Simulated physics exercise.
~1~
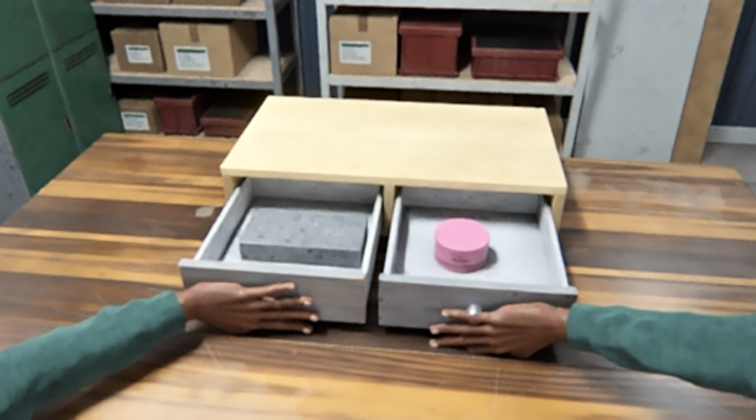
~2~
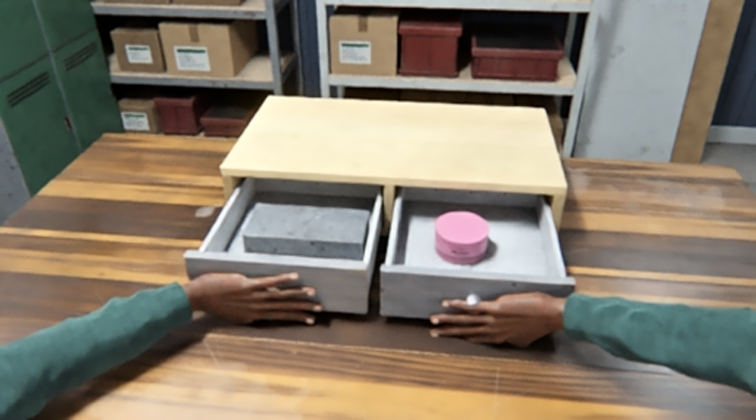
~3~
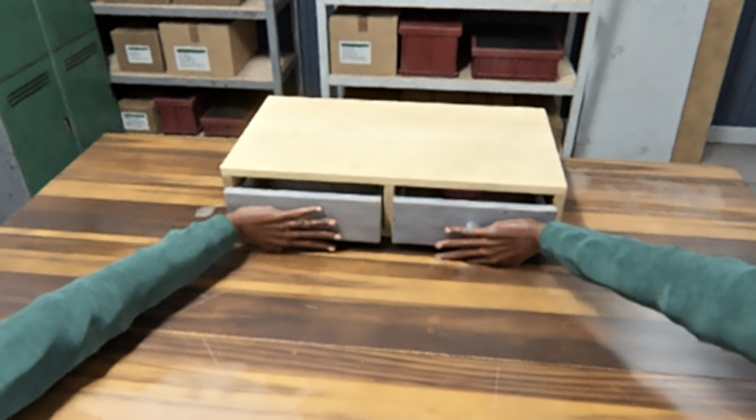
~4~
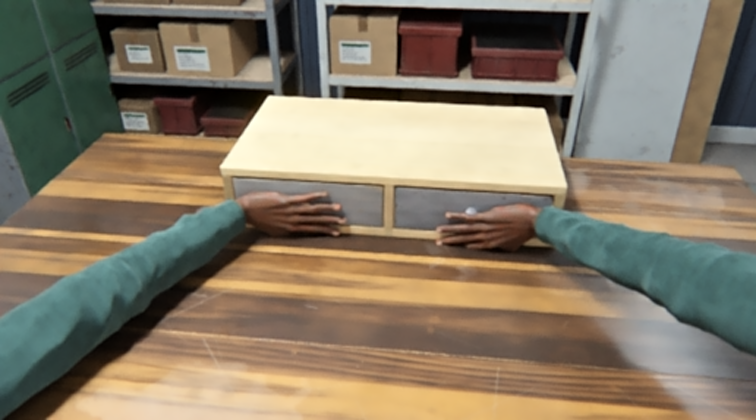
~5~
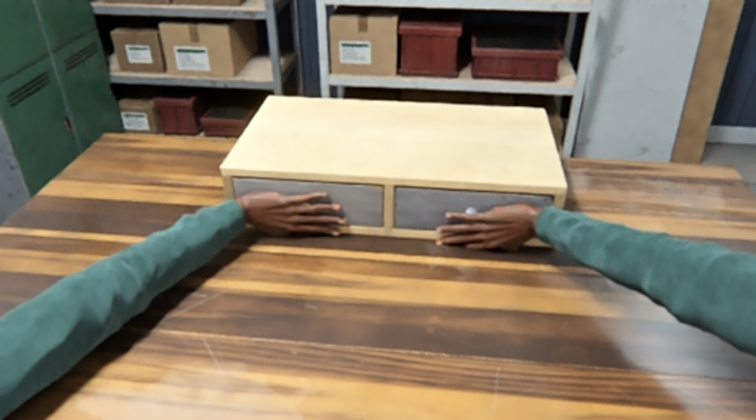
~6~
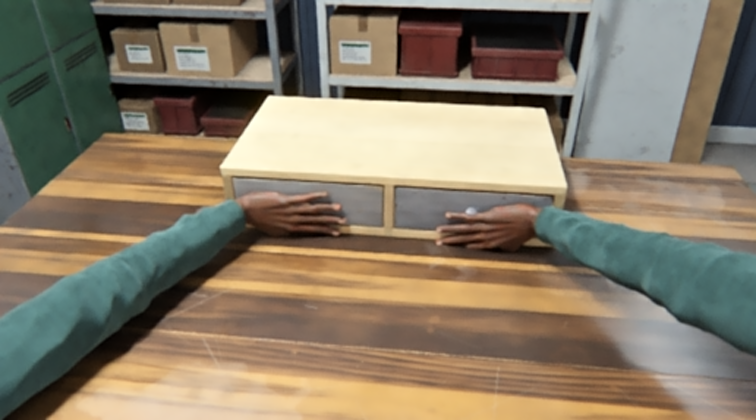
At first, two grey drawers stand open from a pale wooden chest on a striped wooden table, the left one holding a grey brick and the right one a pink tub. A pair of hands in green sleeves rests against the drawer fronts, one on each. The hands begin to push, and both drawers slide inward a little with their contents. They keep pushing until only narrow gaps remain above the fronts and the brick and tub are mostly hidden. Finally, both drawers shut flush, and the hands stay still against them.
